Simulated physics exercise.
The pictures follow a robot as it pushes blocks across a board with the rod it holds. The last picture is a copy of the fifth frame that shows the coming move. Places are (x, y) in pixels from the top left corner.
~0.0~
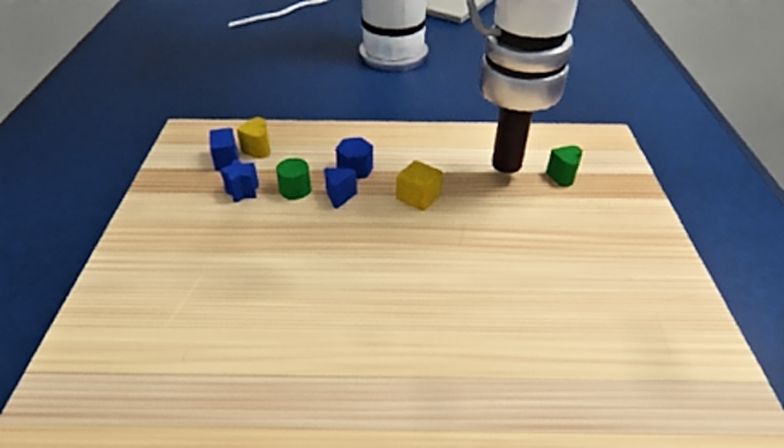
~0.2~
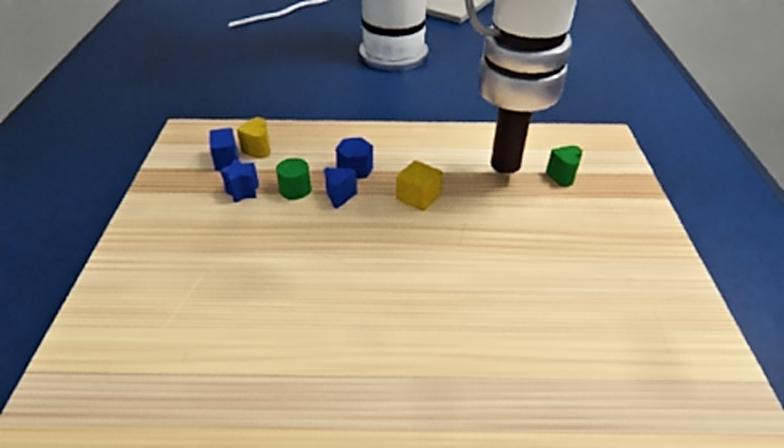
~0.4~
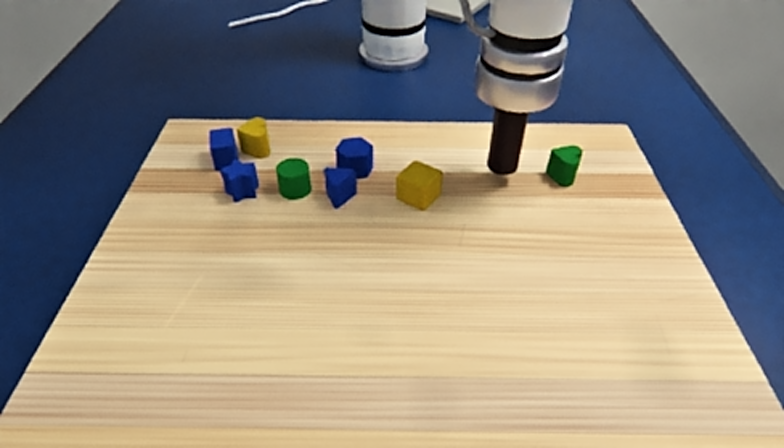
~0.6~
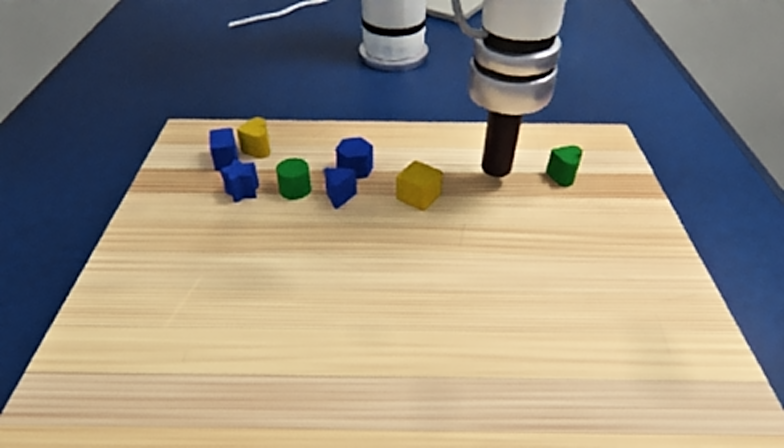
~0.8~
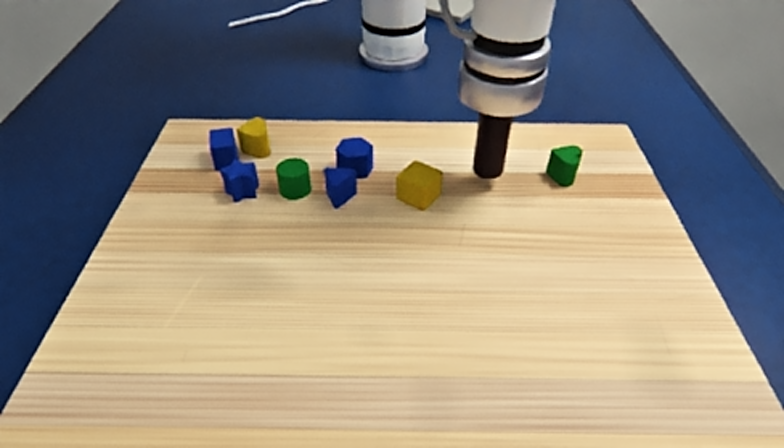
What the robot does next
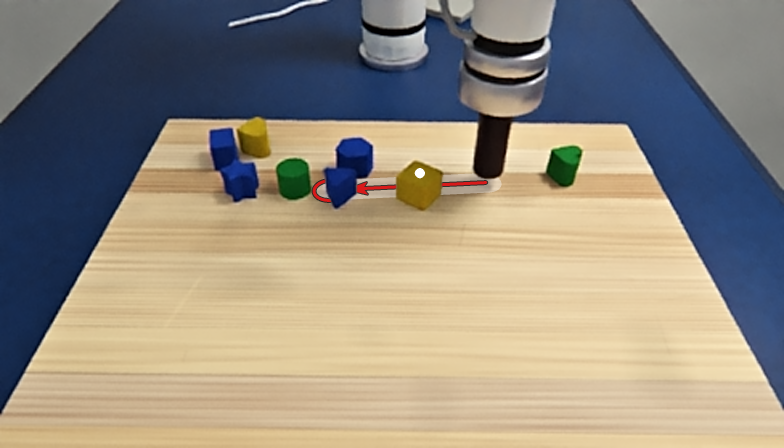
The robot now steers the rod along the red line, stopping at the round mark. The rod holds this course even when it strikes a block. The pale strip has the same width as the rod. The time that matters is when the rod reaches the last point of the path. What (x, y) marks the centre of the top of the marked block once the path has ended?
If I read the scene right, the answer is (387, 186).
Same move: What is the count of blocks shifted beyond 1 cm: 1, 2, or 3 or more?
2 blocks.
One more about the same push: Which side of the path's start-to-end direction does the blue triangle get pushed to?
Heads left.
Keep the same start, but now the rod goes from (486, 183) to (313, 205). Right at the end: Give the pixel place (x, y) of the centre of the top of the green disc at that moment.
(275, 162)
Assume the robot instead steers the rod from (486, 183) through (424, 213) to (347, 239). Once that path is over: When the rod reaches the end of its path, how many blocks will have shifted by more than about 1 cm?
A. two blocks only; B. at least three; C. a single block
C.
The line goes straight from (486, 183) to (330, 190); the dot is on the yellow square piece.
The first path, step by step. One third of the way, rod (435, 173); yellow square piece (412, 176).
Two thirds of the way, rod (382, 175); yellow square piece (387, 185), turned 35° anticlockwise.
At the end, rod (329, 178); blue triangle (307, 184), turned 60° anticlockwise; blue six-sided block unmoved; yellow square piece (387, 186), turned 40° anticlockwise.
